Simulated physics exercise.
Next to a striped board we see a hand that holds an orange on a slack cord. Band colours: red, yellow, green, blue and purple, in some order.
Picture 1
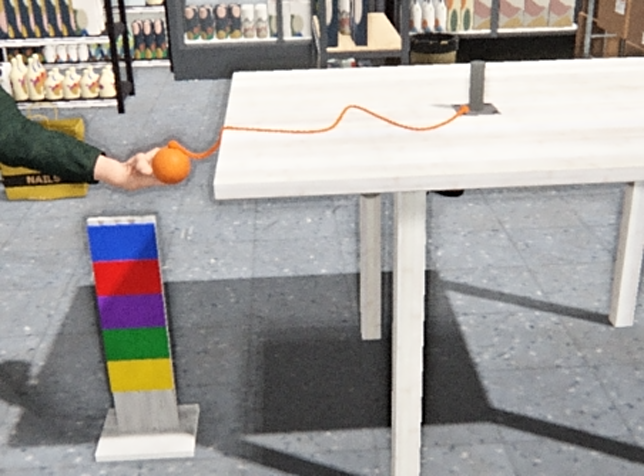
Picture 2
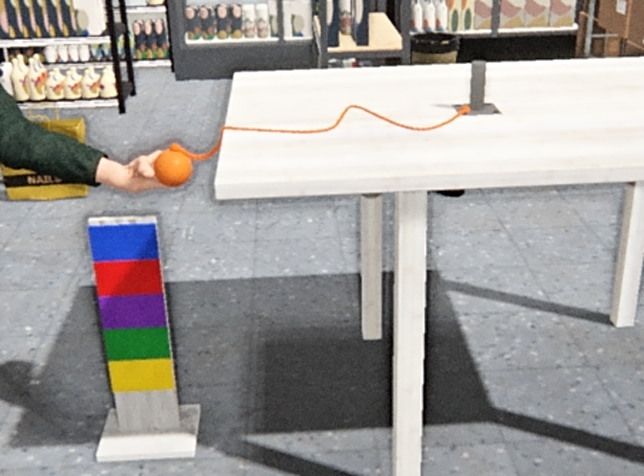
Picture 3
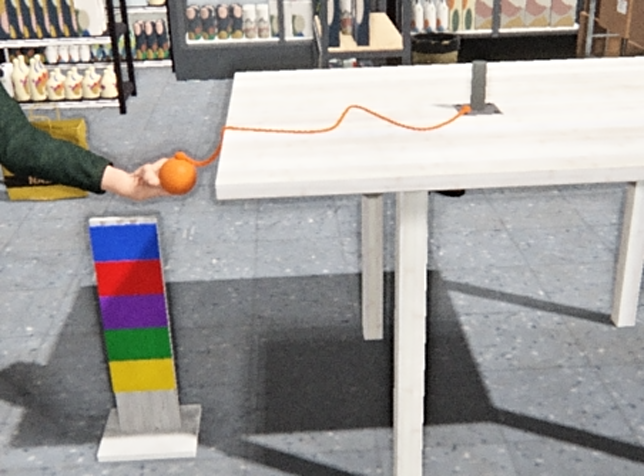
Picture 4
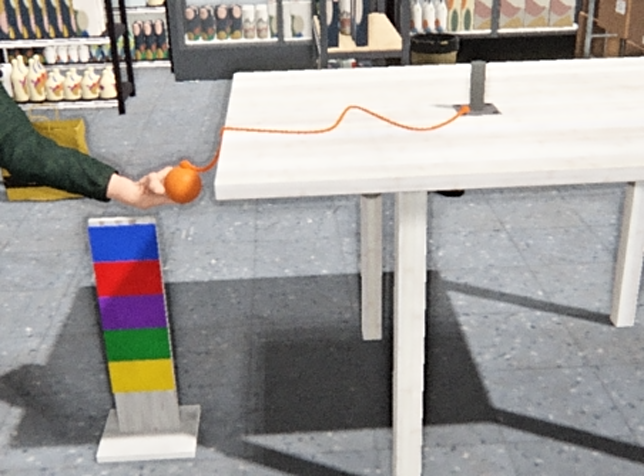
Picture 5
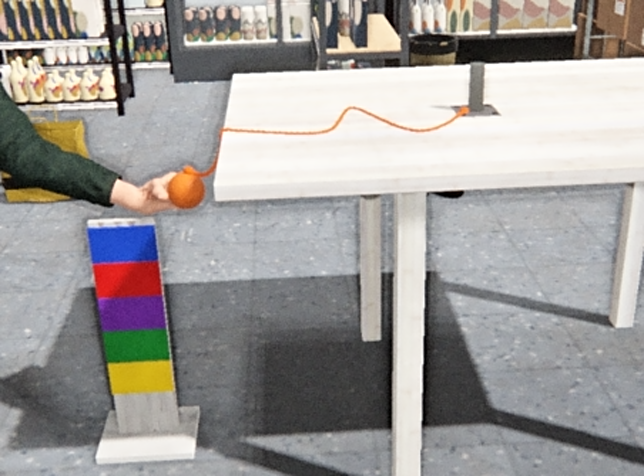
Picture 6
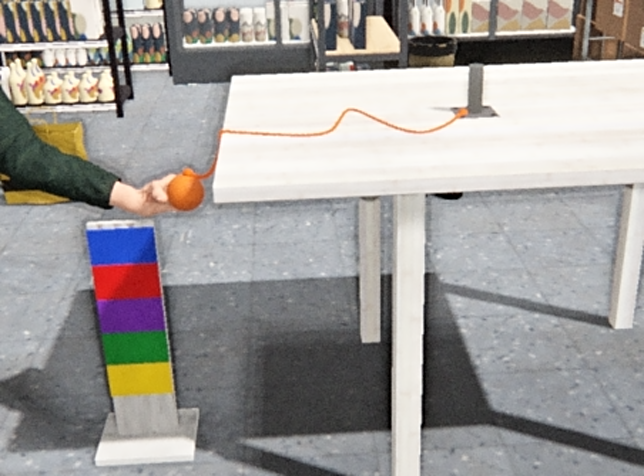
A hand holding an orange ball on a cord lowers it slightly beside a white table.
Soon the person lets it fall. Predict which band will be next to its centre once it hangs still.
I would say the green band.
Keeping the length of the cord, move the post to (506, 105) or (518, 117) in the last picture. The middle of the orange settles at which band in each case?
In that order: Purple; purple.
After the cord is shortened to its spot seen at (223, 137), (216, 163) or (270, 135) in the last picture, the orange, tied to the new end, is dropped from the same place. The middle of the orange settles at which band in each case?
Try by try: Red; purple; blue.
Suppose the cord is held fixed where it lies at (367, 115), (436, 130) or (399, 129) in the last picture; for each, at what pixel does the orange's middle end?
Results: (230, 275); (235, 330); (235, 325).
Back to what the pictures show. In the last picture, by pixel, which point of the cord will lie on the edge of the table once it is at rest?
Roughly (338, 123).
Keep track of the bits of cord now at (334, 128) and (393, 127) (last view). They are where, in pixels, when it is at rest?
Final positions are (222, 157) and (350, 123), in that order.
Early on, orange near (202, 335); level with green.
Midway, orange near (266, 324); level with purple.
Near the end, orange near (223, 348); level with green.
Finally, orange near (240, 349); level with green. Its middle rests at the green band.
